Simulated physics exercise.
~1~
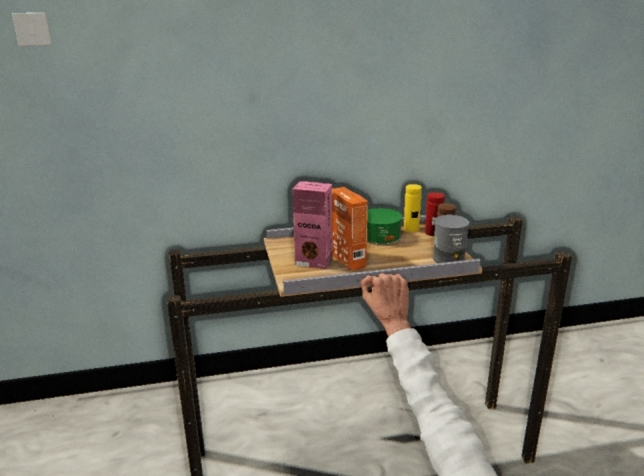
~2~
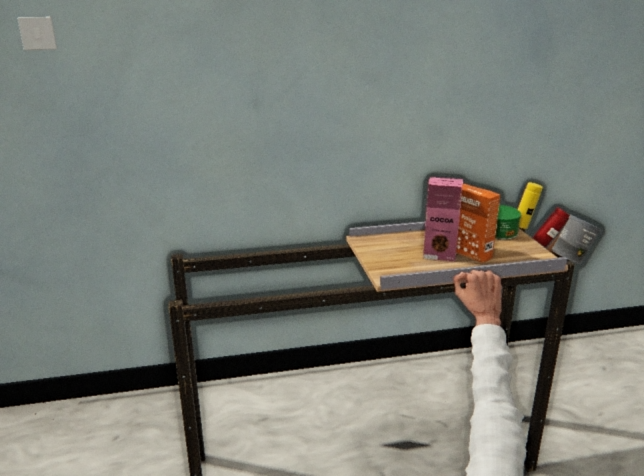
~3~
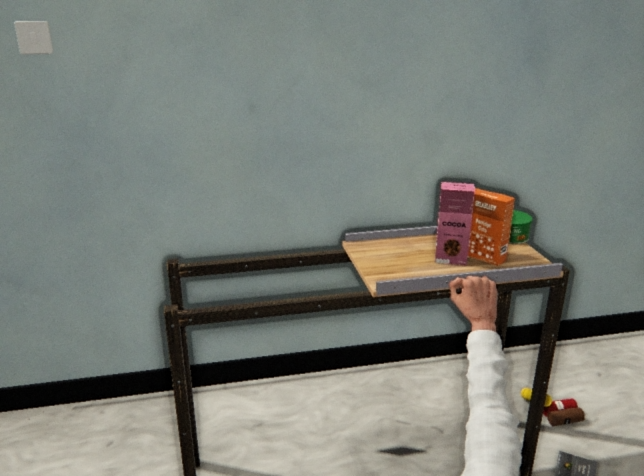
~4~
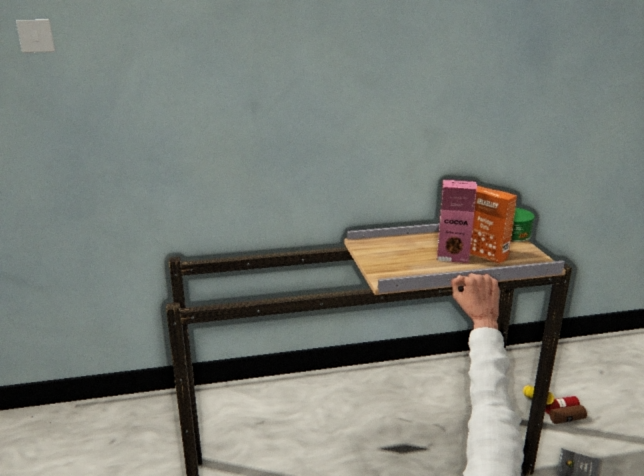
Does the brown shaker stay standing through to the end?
No, the brown shaker tips over as the tray is pushed to the right, and it ends up lying on the floor.
